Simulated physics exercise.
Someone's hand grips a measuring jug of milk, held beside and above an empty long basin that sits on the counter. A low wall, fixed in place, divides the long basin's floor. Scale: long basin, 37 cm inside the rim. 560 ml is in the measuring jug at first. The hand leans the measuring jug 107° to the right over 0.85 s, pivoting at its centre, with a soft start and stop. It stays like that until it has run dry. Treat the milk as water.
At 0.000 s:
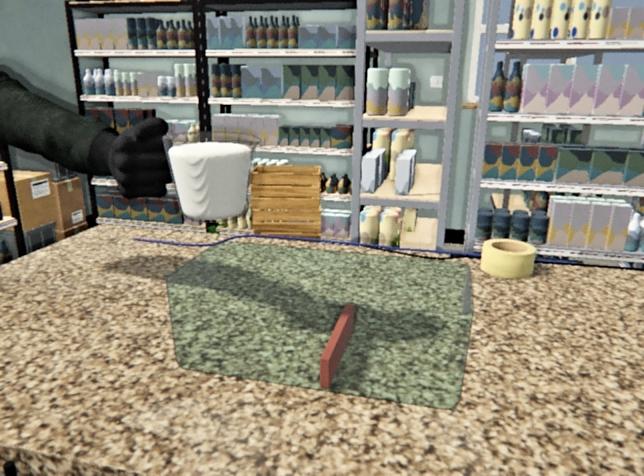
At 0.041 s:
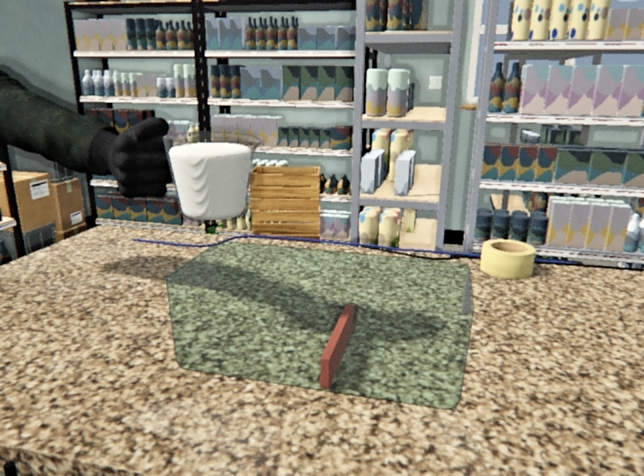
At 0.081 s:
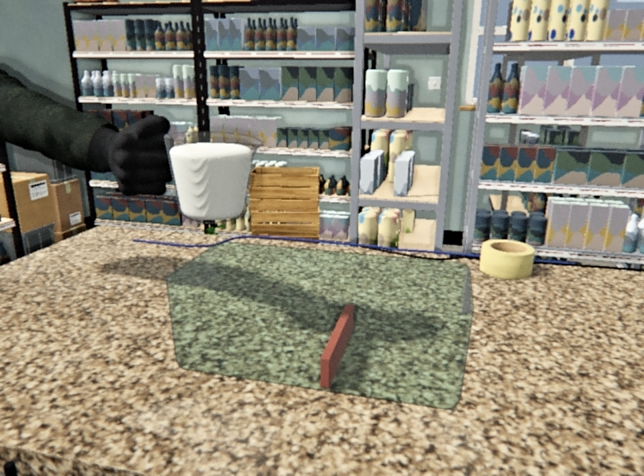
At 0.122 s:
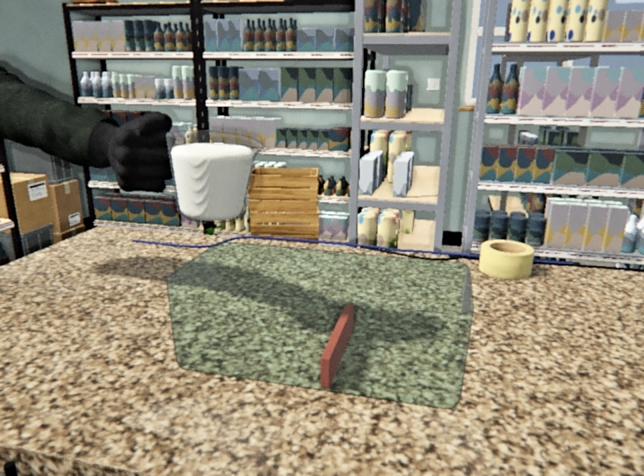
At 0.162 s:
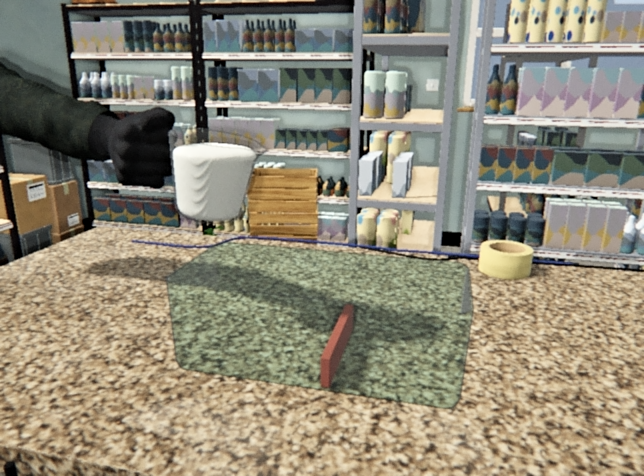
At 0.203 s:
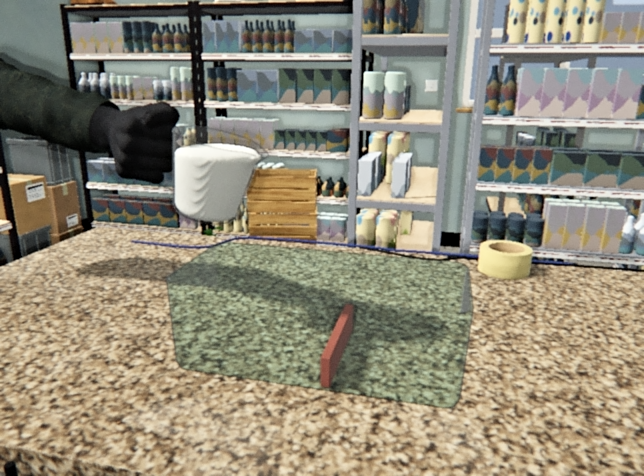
In a shop, a dark-gloved hand holds a white jug beside and above an empty clear long basin with a low red wall on a speckled counter, and slowly leans the jug slightly to the right.
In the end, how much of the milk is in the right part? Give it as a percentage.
Roughly 7 percent is in the right part.
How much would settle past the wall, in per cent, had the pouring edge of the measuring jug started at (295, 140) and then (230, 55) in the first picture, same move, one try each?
Roughly 45 per cent the first time and 10 per cent the second.
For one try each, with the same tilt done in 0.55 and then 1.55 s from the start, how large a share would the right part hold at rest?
It comes to 10 per cent, and then 5 per cent.
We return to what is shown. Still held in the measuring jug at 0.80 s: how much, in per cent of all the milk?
Roughly 10 percent remains.
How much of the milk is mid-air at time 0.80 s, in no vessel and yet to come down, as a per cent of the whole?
12 per cent, roughly.
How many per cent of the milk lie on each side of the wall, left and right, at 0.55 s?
Around 12 on the left and around 0 on the right.
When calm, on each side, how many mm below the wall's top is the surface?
About 26 mm on the left, about 40 mm on the right.
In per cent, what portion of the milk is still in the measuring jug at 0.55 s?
Around 64 in a hundred.
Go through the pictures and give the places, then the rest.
In the first frame, it leans 0°; its right rim is at (261, 140); the milk meets the walls at (176, 146) and (251, 151); the long basin's rim runs from (193, 260) to (471, 288); the wall's top is at (339, 330).
In the second frame, it leans 1°; its right rim is at (261, 141); the milk meets the walls at (177, 147) and (251, 151).
In the third frame, it leans 2°; its right rim is at (262, 143); the milk meets the walls at (178, 146) and (252, 151).
In the fourth frame, it leans 5°; its right rim is at (264, 146); the milk meets the walls at (180, 146) and (253, 153).
In the fifth frame, it leans 9°; its right rim is at (266, 151); the milk meets the walls at (181, 147) and (256, 154).
In the sixth frame, it leans 14°; its right rim is at (268, 156); the milk meets the walls at (183, 149) and (261, 156).
After 0.55 s the tilt is 77° and 63 per cent is still to pour, 13 is left of the wall and 0 right of it.
After 0.80 s the tilt is 106° and 10 per cent is still to pour, 78 is left of the wall and 1 right of it.
After 1.06 s the tilt is 107° and 0 per cent is still to pour, 92 is left of the wall and 6 right of it.
After 1.35 s the tilt is 107° and 0 per cent is still to pour, 92 is left of the wall and 7 right of it.
In the end 92 per cent lies left of the wall, 7 right of it and 2 outside.
